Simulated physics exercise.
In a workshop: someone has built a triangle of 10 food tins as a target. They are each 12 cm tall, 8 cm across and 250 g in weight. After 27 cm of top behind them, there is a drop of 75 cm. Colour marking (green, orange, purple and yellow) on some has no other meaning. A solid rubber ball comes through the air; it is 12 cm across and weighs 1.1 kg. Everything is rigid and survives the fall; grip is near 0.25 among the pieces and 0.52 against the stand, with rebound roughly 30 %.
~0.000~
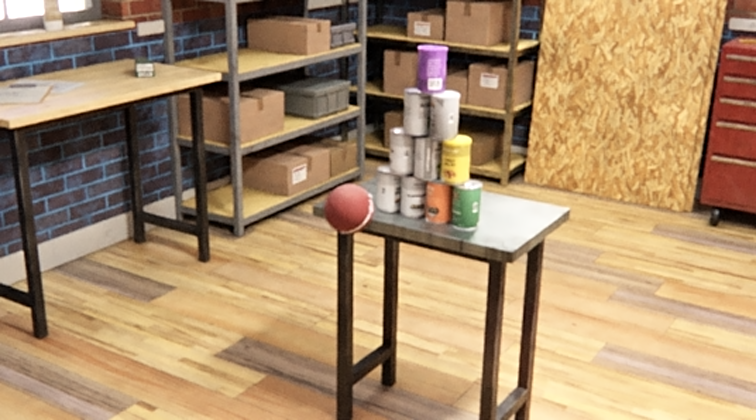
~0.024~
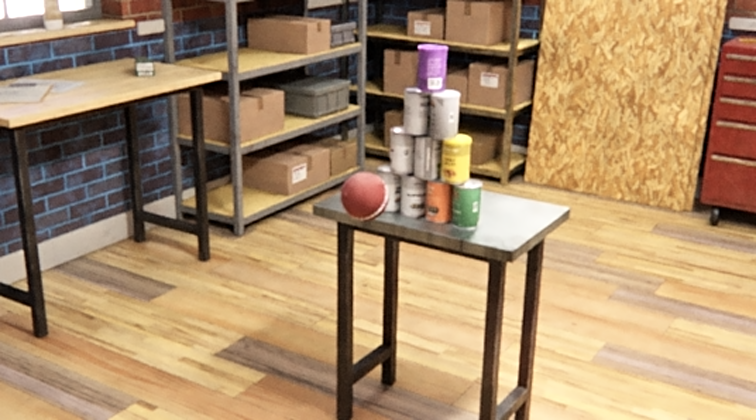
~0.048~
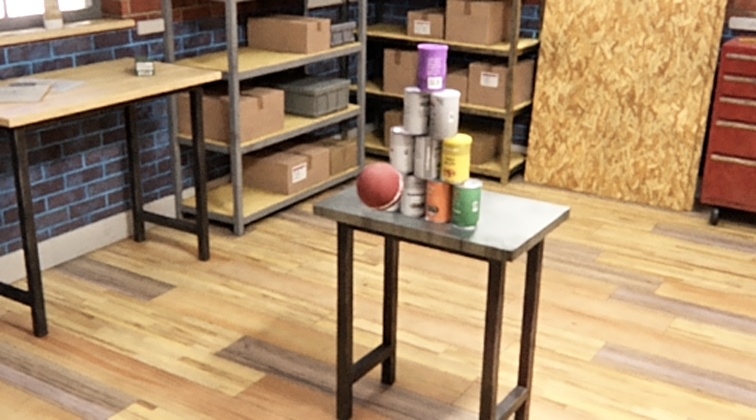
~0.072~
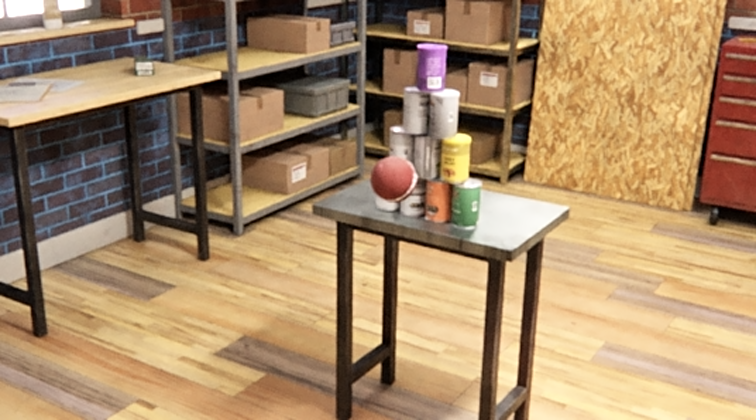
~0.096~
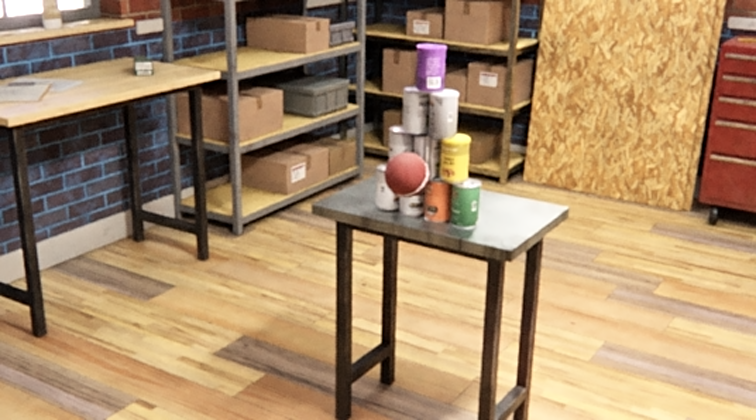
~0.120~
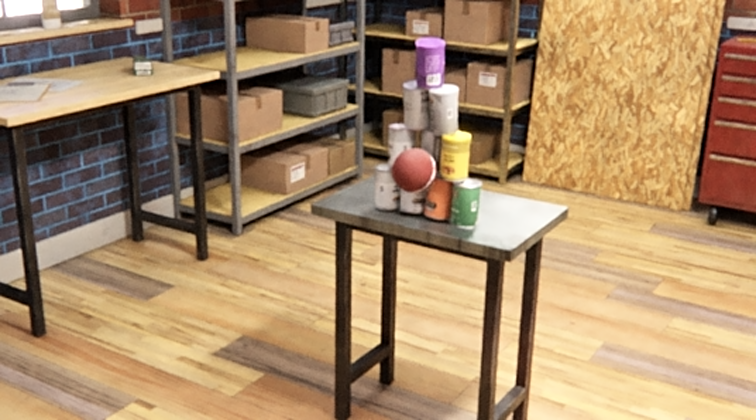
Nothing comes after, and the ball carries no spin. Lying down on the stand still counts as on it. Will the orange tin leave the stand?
It goes over the edge.
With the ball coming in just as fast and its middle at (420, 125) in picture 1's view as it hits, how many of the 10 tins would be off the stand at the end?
Changed throw: 4 in all.
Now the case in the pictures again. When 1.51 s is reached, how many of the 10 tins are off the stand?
Count at that time: 5.
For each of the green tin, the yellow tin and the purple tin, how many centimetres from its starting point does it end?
About: Green 0, yellow 110, purple 130.
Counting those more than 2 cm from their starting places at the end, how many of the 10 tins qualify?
Shifted count - 9.
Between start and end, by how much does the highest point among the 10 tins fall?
Around 36 centimetres.
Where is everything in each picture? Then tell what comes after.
In the first frame (we follow the side turned to the camera), ball (349, 209) 31 cm from contact, 3.1 m/s; orange tin (430, 201); green tin (473, 209); yellow tin (450, 163); no piece has moved.
Ball (365, 197) 24 cm from contact, 3.0 m/s; orange tin (430, 201), in the second frame.
Ball (380, 187) 17 cm from contact, 3.0 m/s; orange tin (430, 200), in the third frame.
Ball (394, 180) 10 cm from contact, 3.0 m/s; orange tin (429, 200), in the fourth frame.
Ball (407, 175) 27 mm from contact, 3.0 m/s; orange tin (429, 200), in the fifth frame.
Ball (414, 171) after contact, 0.9 m/s; orange tin (430, 195) tipped 7°; purple tin (437, 68) tipped 9°; yellow tin (449, 160); steepest lean 9°, the tin at (412, 109); 6 stirred so far, in the sixth frame.
Around 0.51 s, ball still moving; 1 of the 10 tins off the stand; orange tin on its side; purple tin upside down.
Around 1.51 s, ball still moving; 5 of the 10 tins off the stand; orange tin on its side; purple tin on its side.
Finally (3.5 s), ball rolling away; 5 of the 10 tins off the stand; orange tin on its side; yellow tin on its side; purple tin on its side. Seen by the last camera, middles, orange tin near (576, 329), yellow tin near (561, 368).
